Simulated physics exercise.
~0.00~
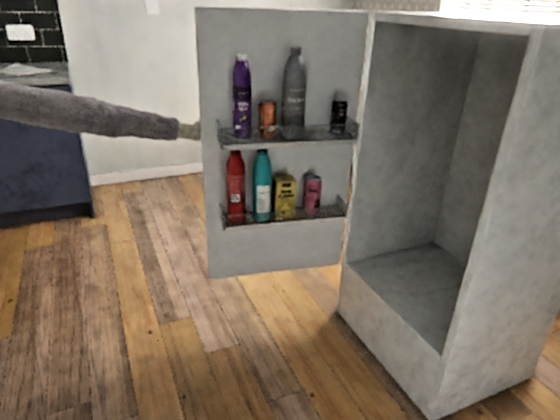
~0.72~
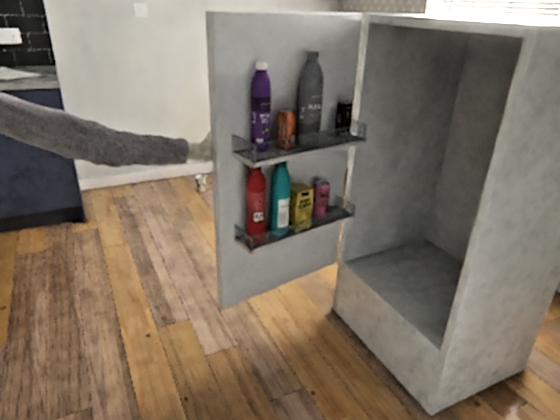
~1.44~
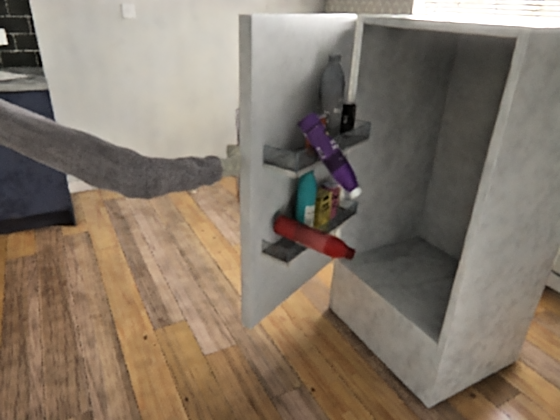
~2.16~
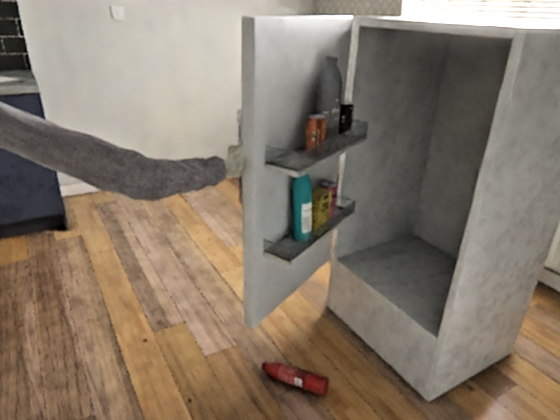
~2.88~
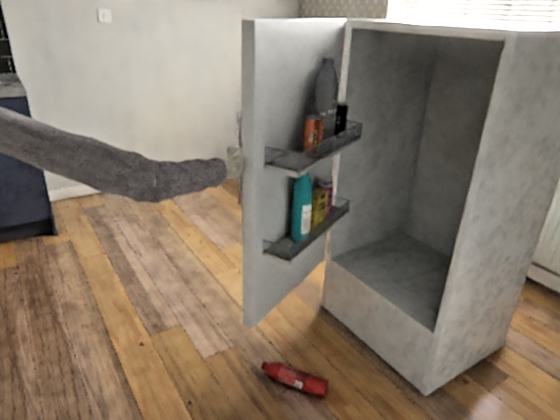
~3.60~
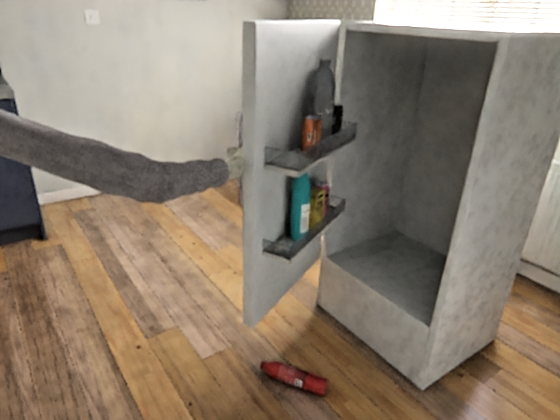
A fridge door swings partly shut beside a grey arm, and red and purple bottles topple out.
